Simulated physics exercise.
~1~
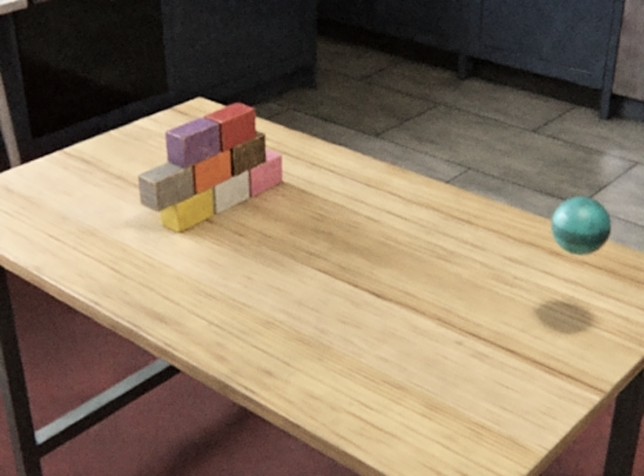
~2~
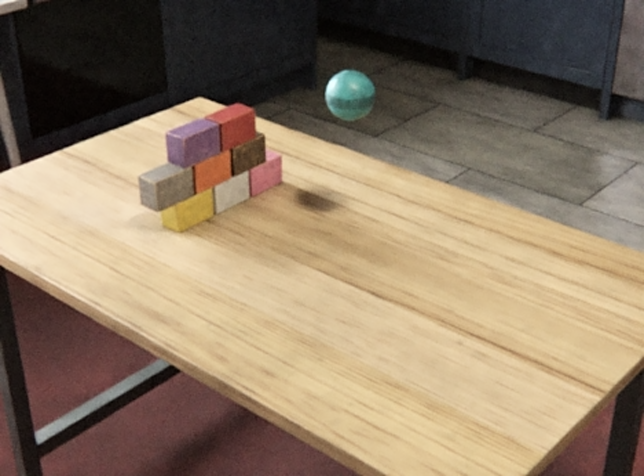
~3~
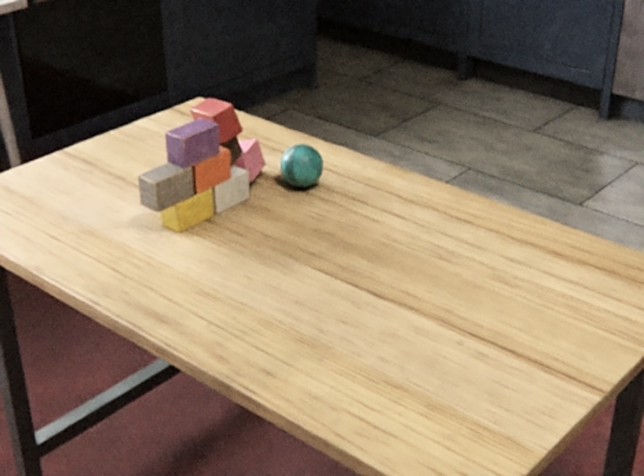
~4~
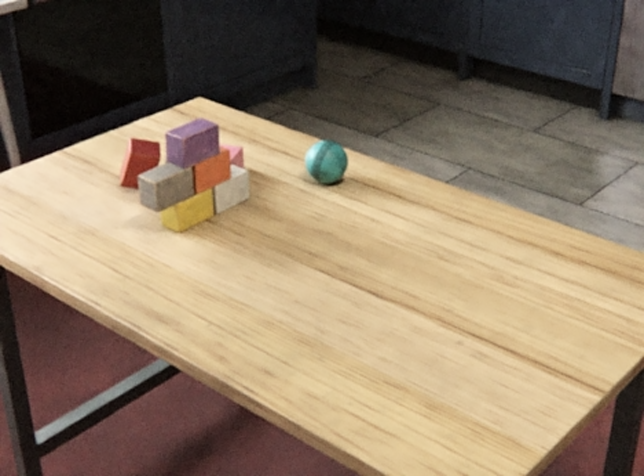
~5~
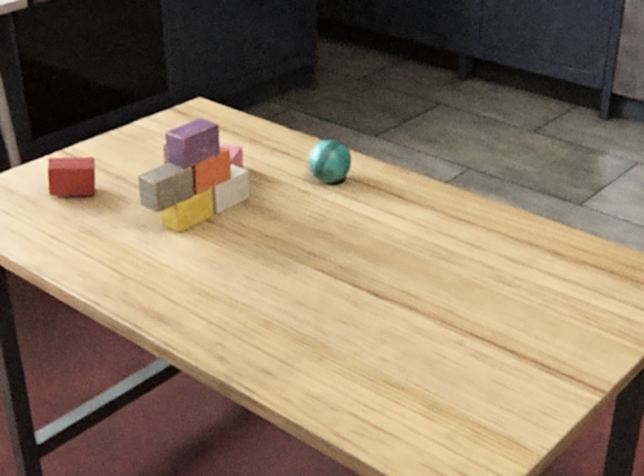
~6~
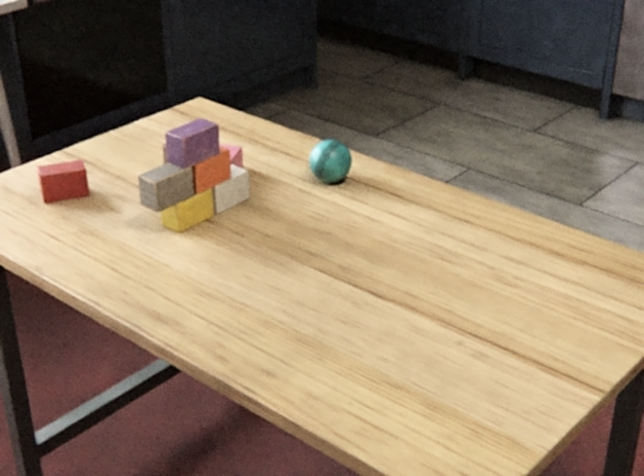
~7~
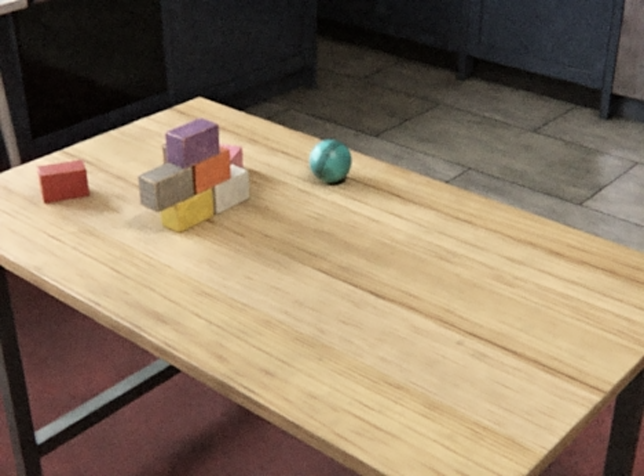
On a wooden table, a turquoise ball flew in from the right and hit a stack of colourful blocks, knocking the red one off to the left and toppling the pink one behind, while the purple, orange, grey, yellow and white blocks stayed stacked.
